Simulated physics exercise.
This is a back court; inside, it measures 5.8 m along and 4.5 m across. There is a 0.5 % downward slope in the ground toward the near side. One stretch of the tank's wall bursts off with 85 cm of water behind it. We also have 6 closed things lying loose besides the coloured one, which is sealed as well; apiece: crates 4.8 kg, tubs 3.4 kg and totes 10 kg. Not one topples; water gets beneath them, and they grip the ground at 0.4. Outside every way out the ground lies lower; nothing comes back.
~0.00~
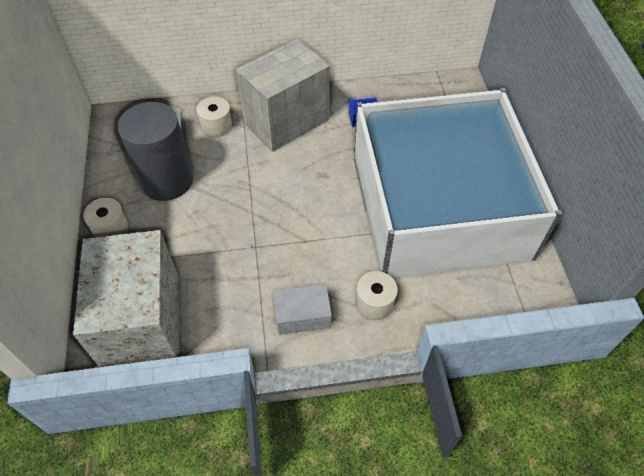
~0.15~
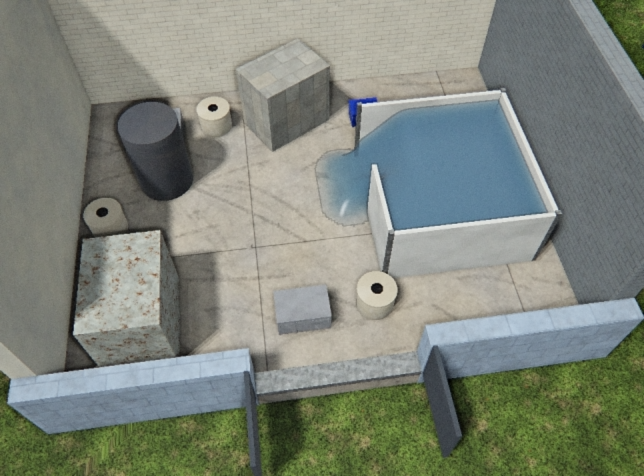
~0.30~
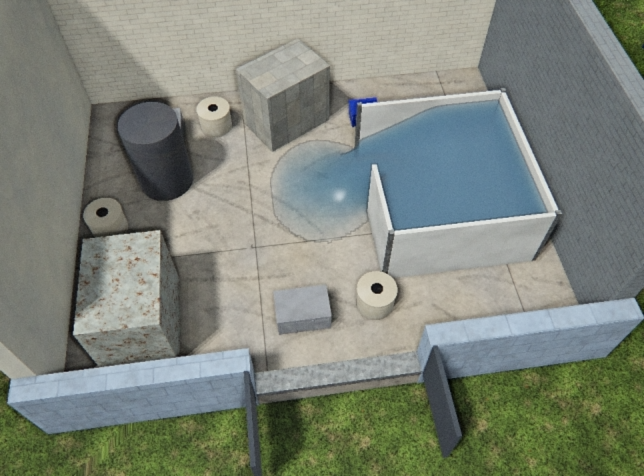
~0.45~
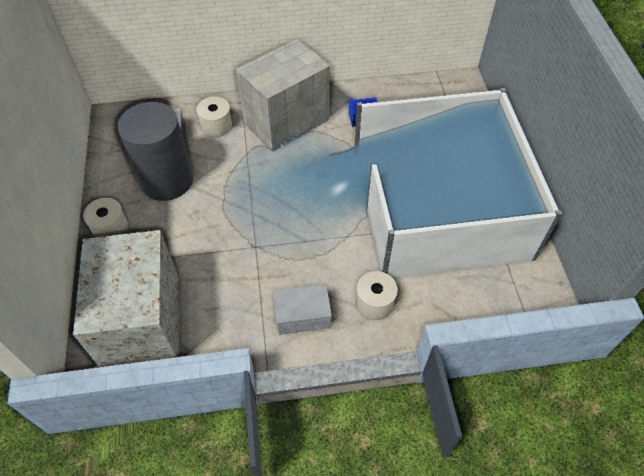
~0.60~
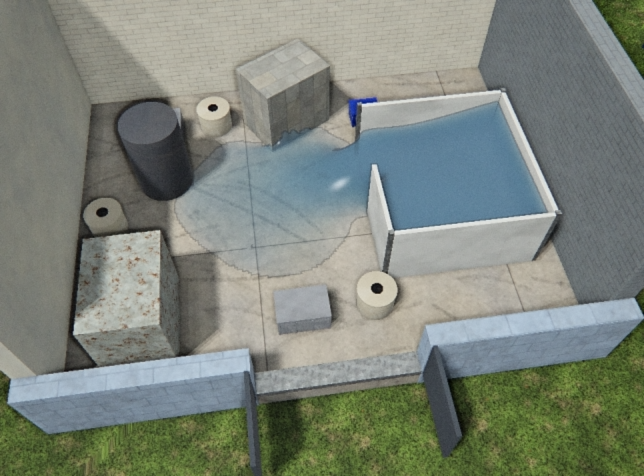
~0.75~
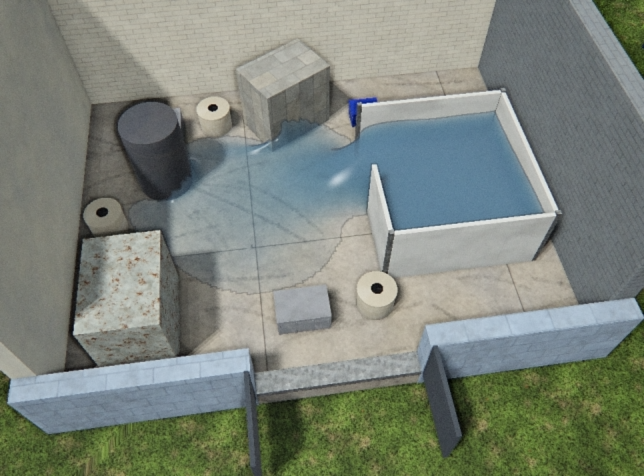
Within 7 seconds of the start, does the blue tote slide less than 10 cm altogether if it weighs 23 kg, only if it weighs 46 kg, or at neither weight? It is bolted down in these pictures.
It does so already at 23 kg.
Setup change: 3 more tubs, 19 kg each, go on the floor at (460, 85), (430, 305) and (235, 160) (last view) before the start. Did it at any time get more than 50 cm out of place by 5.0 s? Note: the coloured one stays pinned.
One after another they come out within the mark, within the mark, beyond the mark.
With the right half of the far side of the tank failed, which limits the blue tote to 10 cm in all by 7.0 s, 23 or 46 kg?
Then, in short, both are too little.
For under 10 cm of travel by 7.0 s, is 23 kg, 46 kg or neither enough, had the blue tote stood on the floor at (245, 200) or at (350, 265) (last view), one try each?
Try 1: Both insufficient. Try 2: Lesser mass sufficient.
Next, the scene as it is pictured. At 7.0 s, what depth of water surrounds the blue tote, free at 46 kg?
Close to 5 cm deep.
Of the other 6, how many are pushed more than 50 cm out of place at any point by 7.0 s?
Counting them up, I find 5.
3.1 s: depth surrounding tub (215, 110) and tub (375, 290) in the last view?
Depth approx. 4 cm / 1 cm.
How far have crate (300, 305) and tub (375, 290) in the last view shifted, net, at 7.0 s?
Net distance: First 100 cm, second 200 cm.
After 1.4 s the blue tote would be 0 cm from its start with 23 kg and 0 cm from its start with 46 kg; 3 cm of water round it then.
After 3.1 s the blue tote would be 0 cm from its start with 23 kg and 0 cm from its start with 46 kg; 3 cm of water round it then.
After 4.9 s the blue tote would be 0 cm from its start with 23 kg and 0 cm from its start with 46 kg; 5 cm of water round it then.
After 7.0 s the blue tote would be 0 cm from its start with 23 kg and 0 cm from its start with 46 kg; 5 cm of water round it then.
